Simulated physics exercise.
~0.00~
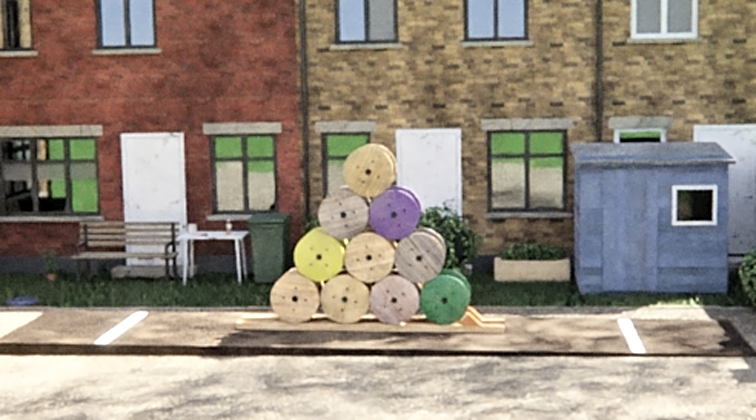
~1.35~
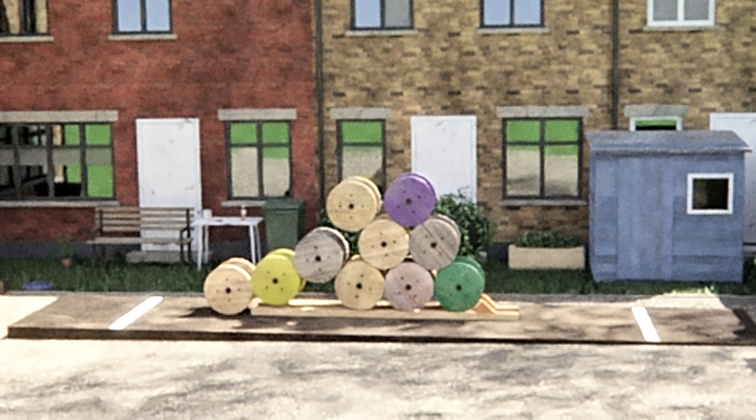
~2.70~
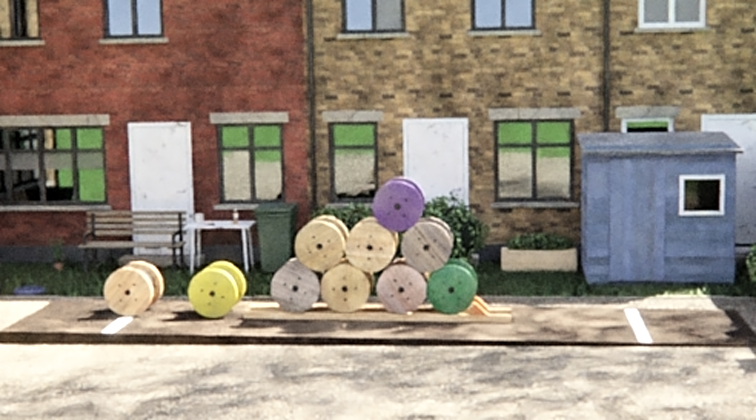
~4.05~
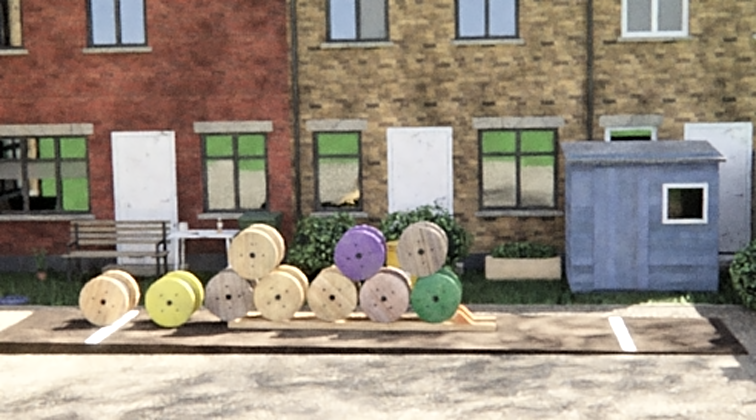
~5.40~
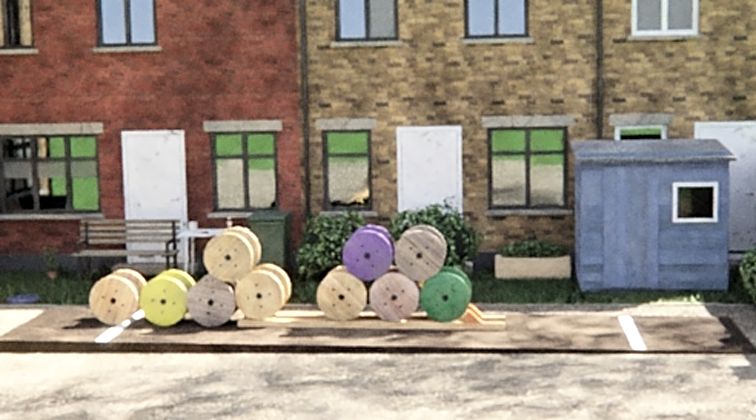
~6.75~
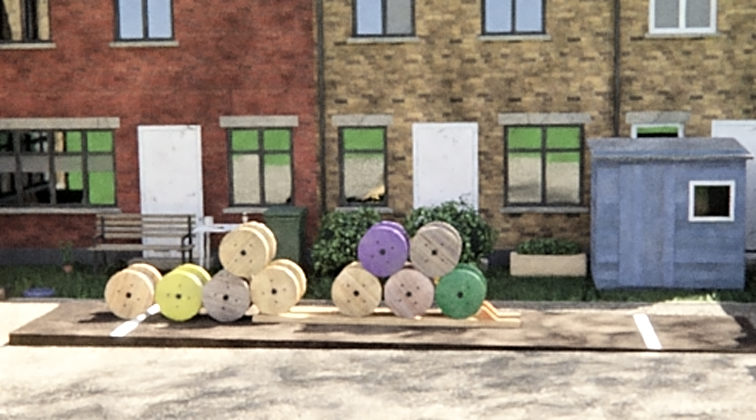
The clip opens on a pyramid of cable reels standing on low bearers before a brick terrace, with a yellow reel on its left side, purple higher up and green at the bottom right. The lower left corner gives way, and a pale reel rolls out left while the yellow one drops and follows it. A grey reel comes down behind them and the top reel sinks beside the purple one. Purple then drops a level as the stack splits. It ends in two small heaps, the leading pale reel just over the left line, yellow just inside it, and purple resting above the lower reels near the unmoved green.
